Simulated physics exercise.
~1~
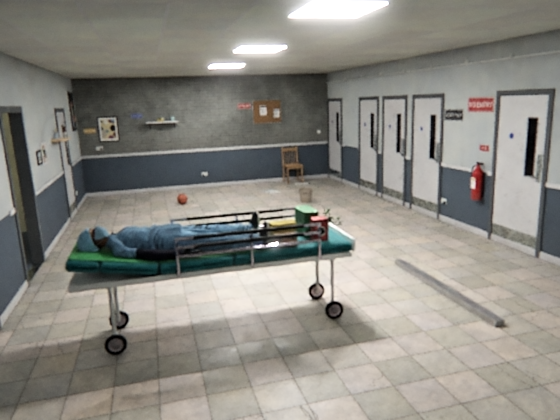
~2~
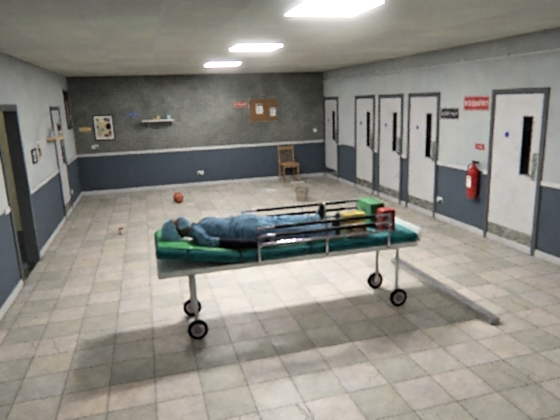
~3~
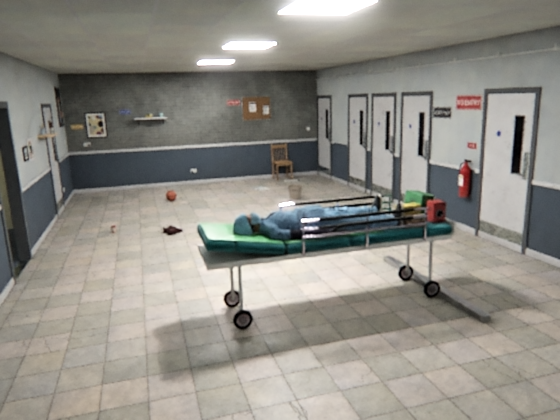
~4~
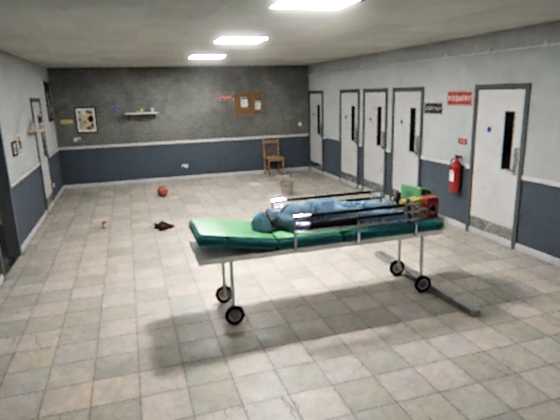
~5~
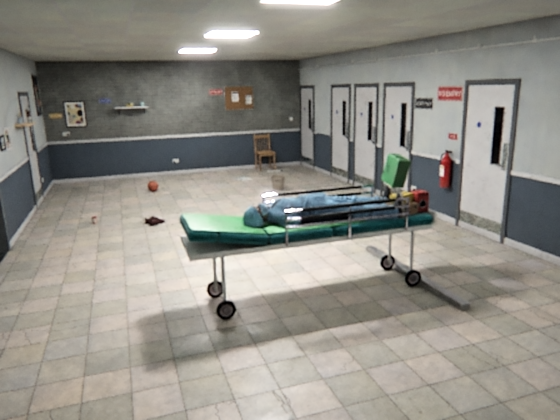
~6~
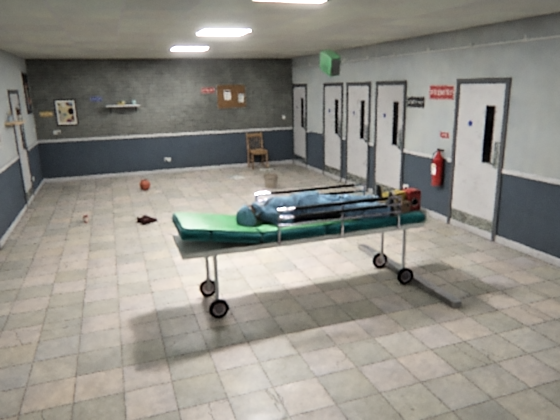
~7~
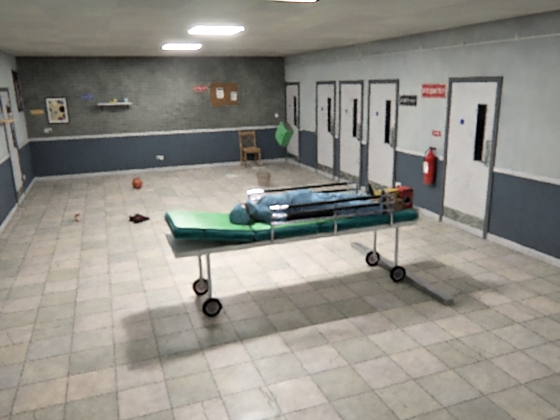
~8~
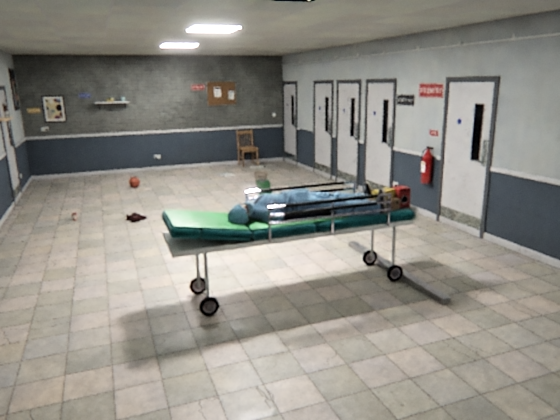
A gurney carrying a blue figure rolled right across a tiled room and stopped abruptly, and the green box near its foot end tipped, flew up and away, then dropped behind it, while the figure and the other items stayed aboard.
